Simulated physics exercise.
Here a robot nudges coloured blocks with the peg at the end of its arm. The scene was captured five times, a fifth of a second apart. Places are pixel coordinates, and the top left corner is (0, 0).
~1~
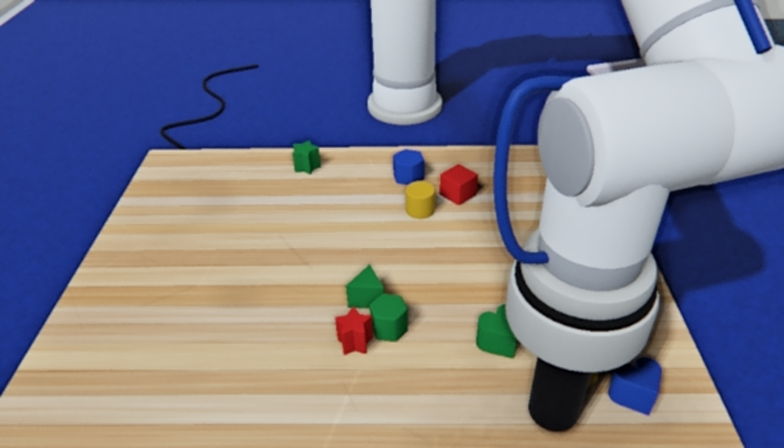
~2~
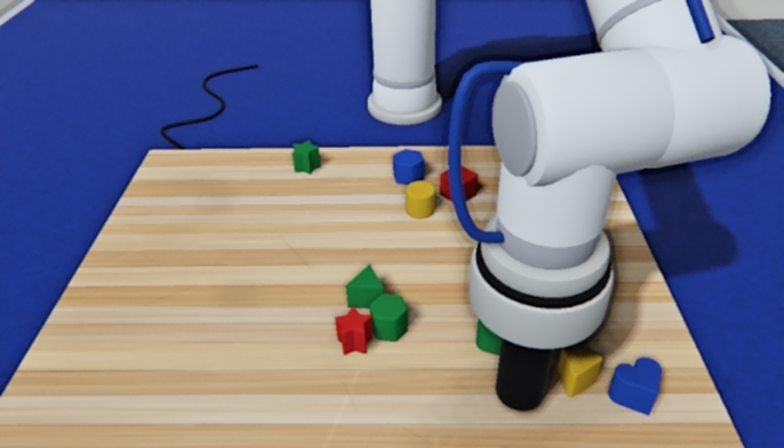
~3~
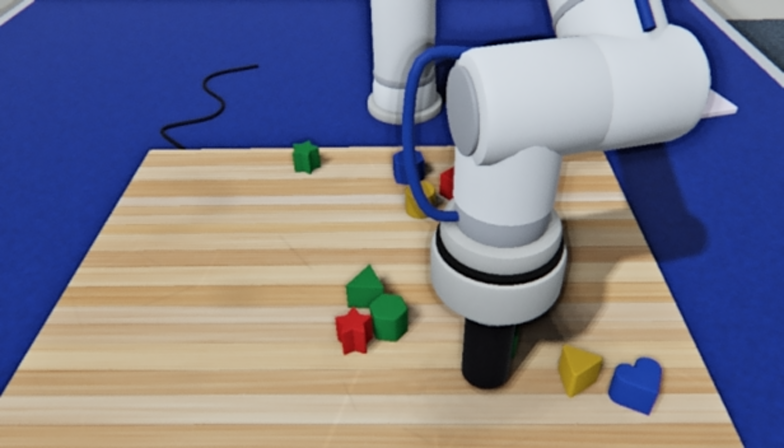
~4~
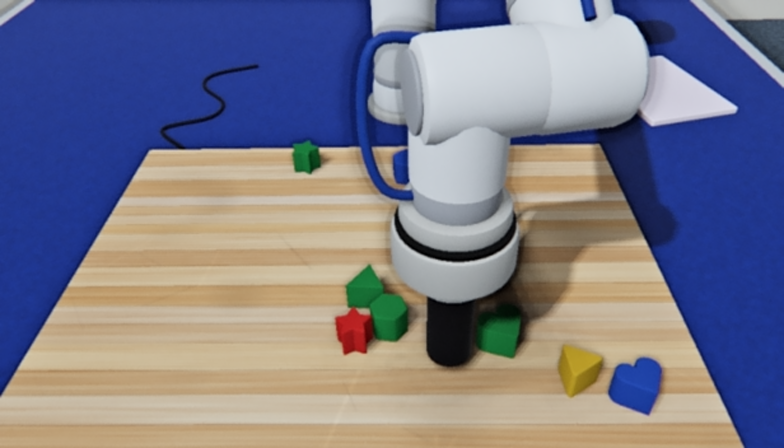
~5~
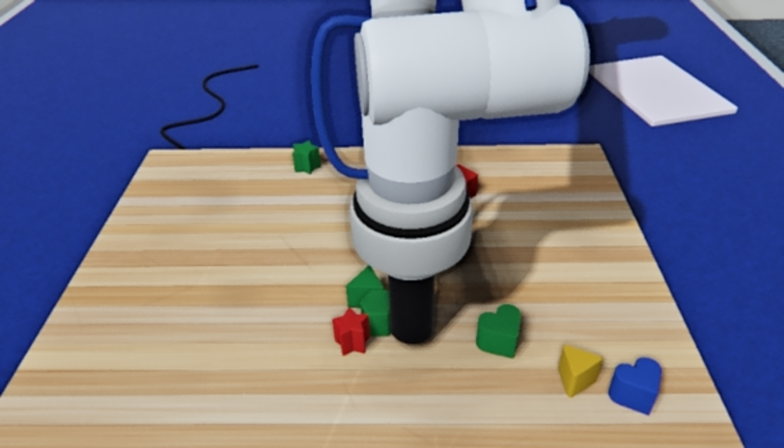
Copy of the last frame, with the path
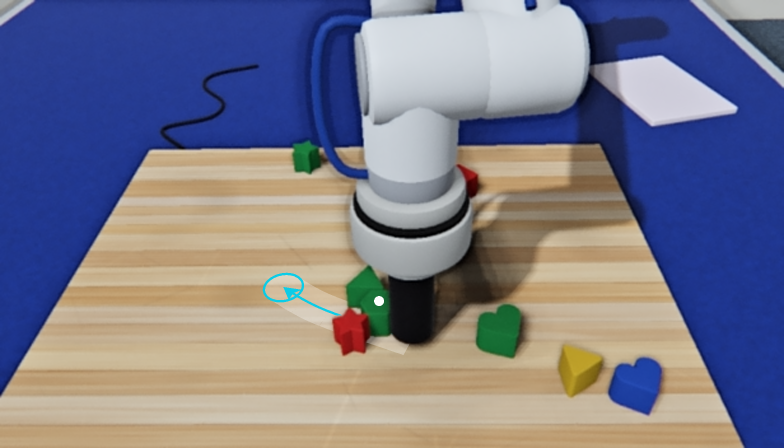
In the video, a white robot arm moves its black peg leftward and slightly away from the viewer across a wooden board, passing several coloured blocks, then nudges a green hexagonal block slightly left beside a red star block.
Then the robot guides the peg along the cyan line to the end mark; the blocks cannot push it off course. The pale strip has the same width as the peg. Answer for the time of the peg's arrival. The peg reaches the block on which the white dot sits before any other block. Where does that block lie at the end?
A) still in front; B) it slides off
A - still in front.
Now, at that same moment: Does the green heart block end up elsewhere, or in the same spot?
The green heart block does not move.
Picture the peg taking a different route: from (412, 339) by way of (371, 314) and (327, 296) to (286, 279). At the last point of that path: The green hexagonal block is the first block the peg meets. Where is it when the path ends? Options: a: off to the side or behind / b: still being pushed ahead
My pick is b.
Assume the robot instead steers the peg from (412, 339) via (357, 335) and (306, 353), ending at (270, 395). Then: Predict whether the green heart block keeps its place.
The block you're asking about stays where it is.
The line goes from (412, 339) over (364, 324) and (320, 308) to (283, 287); the dot is on the green hexagonal block.
What follows on the original path. One third of the way, peg (362, 312); red star block (336, 320), turned 60° anticlockwise; green triangle (362, 269), turned 15° clockwise; green hexagonal block (333, 284), turned 10° clockwise.
Two thirds of the way, peg (318, 297); red star block (329, 320), turned 85° anticlockwise; green triangle (362, 269), turned 20° clockwise; green hexagonal block (292, 267), turned 25° clockwise.
At the end, peg (281, 277); red star block (329, 320), turned 85° anticlockwise; green triangle (362, 269), turned 20° clockwise; green hexagonal block (256, 250), turned 15° clockwise; green heart block unmoved.
